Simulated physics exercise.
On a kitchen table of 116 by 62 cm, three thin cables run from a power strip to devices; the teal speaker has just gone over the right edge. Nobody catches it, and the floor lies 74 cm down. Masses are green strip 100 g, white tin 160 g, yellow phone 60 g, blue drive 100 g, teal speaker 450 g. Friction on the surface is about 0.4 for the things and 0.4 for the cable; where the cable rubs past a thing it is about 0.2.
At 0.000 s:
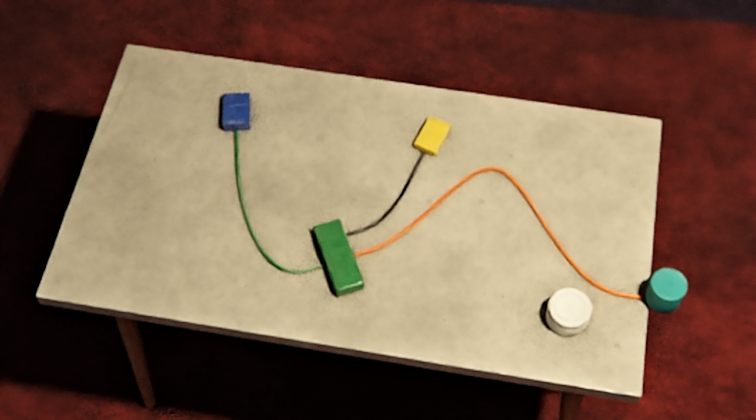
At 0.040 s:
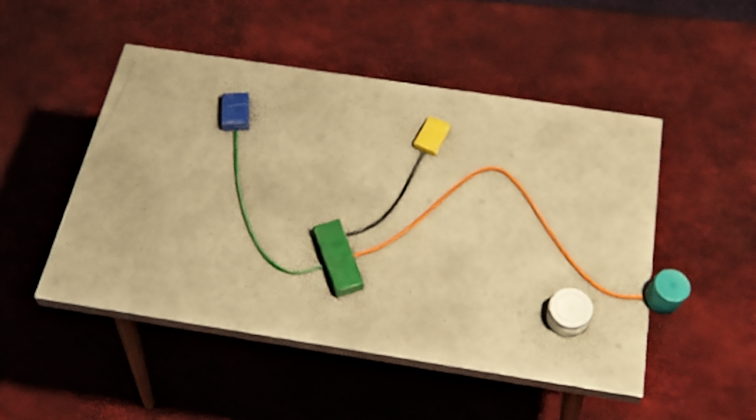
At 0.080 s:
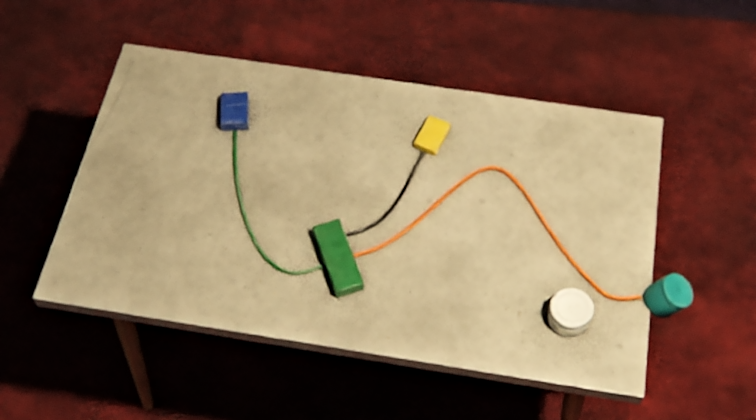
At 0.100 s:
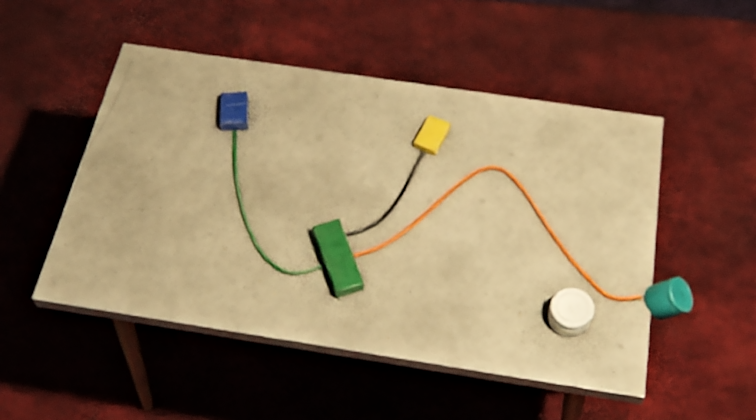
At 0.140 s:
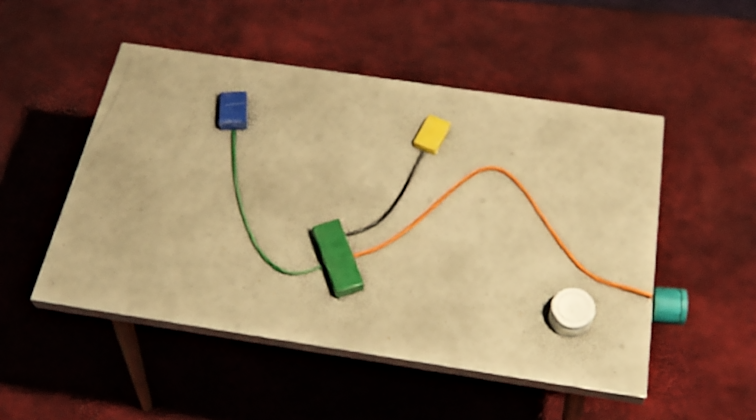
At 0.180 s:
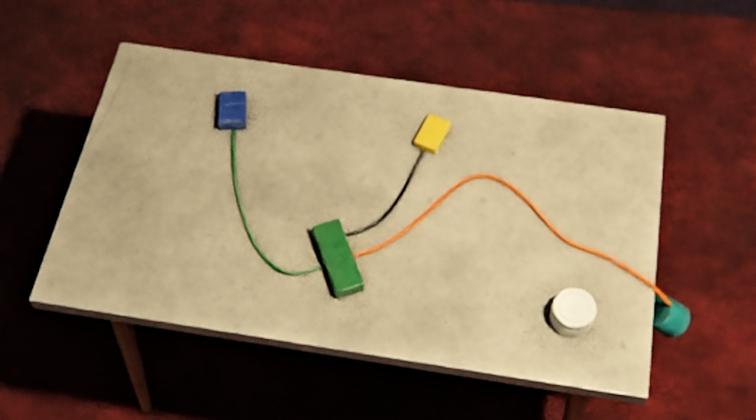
Table with blocks cabled to a green strip, a teal cylinder tipping over the right edge and dropping, pulling its orange cable straighter.
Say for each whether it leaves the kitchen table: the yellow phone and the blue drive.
The yellow phone keeps to the top, the blue drive remains up there.
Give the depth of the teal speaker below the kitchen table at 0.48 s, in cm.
Some 45 cm.
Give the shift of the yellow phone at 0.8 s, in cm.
About 16 cm.
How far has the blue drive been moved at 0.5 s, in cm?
About 12 cm.
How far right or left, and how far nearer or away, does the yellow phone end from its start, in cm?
About 22 cm right and 6 cm nearer.
After 0.5 s, the strip's end of the orange cable at (496, 244); blue drive 12 cm off its start, yellow phone 3 cm off its start, green strip 28 cm off its start.
After 0.8 s, the strip's end of the orange cable at (639, 218); blue drive 43 cm off its start, yellow phone 16 cm off its start, green strip 57 cm off its start.
After 1.1 s, the strip's end of the orange cable at (641, 219); blue drive 58 cm off its start at (491, 224), yellow phone 20 cm off its start at (525, 164), green strip 58 cm off its start at (641, 226).
After 1.4 s, the strip's end of the orange cable at (641, 219); blue drive 58 cm off its start, yellow phone 20 cm off its start, green strip 59 cm off its start.
After 2.6 s, the strip's end of the orange cable at (642, 219); blue drive 58 cm off its start at (491, 224), yellow phone 23 cm off its start at (539, 173), green strip on its side, 59 cm off its start at (640, 236), teal speaker over the edge.
